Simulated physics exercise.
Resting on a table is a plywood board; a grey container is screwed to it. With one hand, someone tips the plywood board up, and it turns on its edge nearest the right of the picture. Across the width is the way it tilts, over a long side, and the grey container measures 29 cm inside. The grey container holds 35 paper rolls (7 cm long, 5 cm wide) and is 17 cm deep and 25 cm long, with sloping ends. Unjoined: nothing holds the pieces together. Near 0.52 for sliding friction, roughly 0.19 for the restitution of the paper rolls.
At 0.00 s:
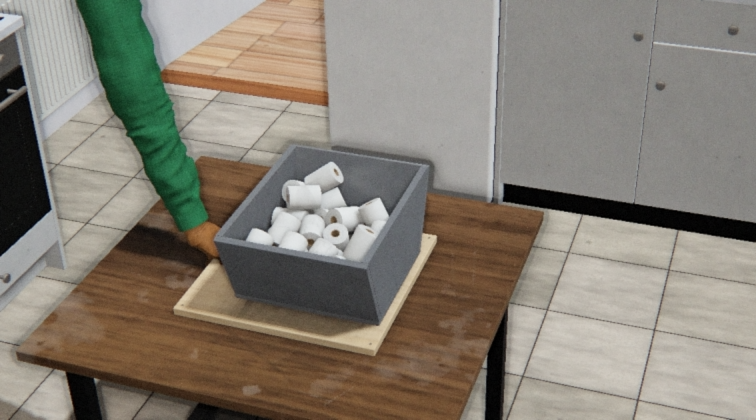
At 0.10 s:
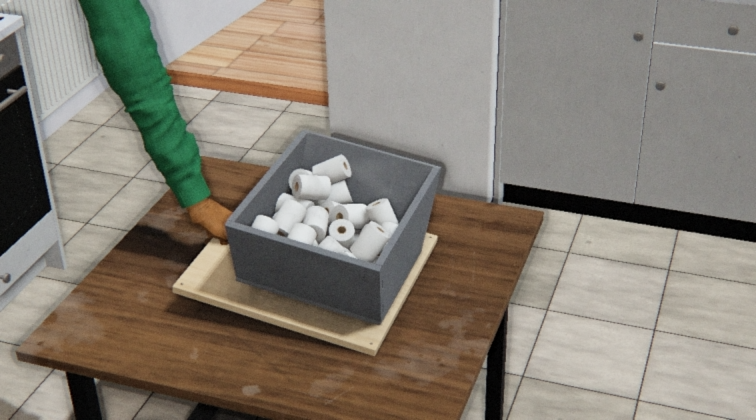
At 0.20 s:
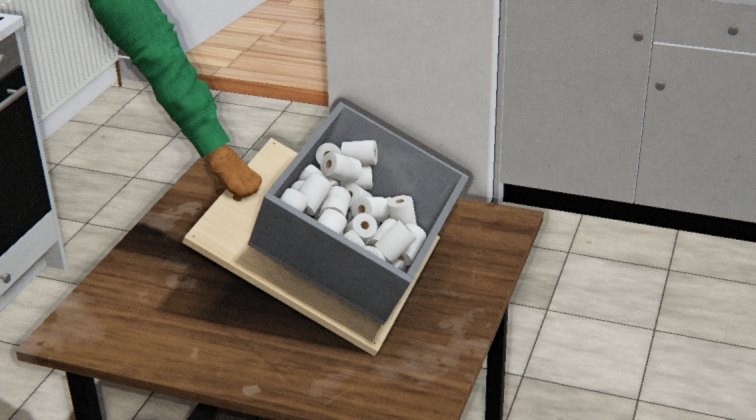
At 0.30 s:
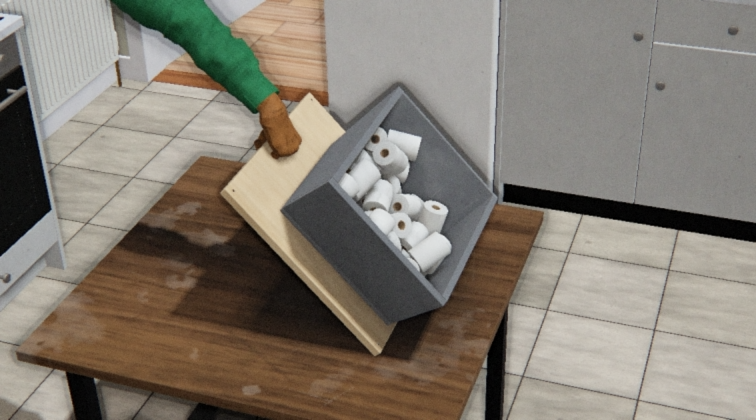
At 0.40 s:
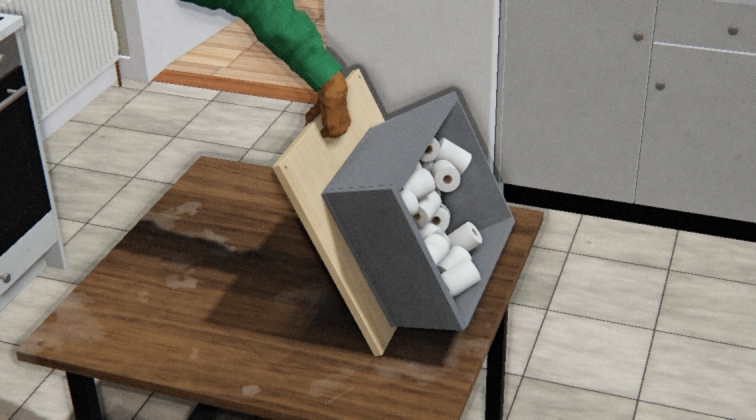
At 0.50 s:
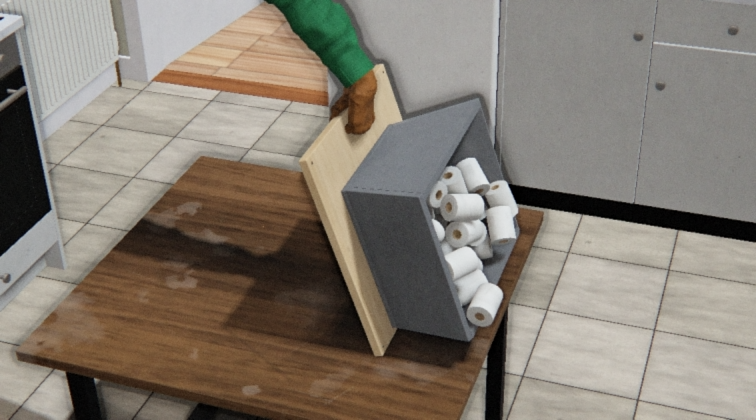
A grey container tilts right as a hand raises its board, and one paper roll emerges.
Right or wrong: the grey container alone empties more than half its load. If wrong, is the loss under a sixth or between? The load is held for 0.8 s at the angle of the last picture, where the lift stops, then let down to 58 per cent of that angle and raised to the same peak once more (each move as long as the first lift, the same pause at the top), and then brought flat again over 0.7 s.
Wrong, between a sixth and a half.
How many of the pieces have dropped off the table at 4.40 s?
That count sits near 10.
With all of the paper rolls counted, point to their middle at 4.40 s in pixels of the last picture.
Their middle is at about (376, 270).
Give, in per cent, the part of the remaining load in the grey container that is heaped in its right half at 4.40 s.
Roughly 70 percent of the remaining load.
After 1.12 s, tilt 72°; grey container 25 in, 10 out.
After 1.90 s, tilt 45°; grey container 25 in, 10 out.
After 3.00 s, tilt 72°; grey container 25 in, 10 out.
Outcome (at 4.40 s), grey container 25 in, 10 out. Asked share, 10 of 35, 29 per cent.
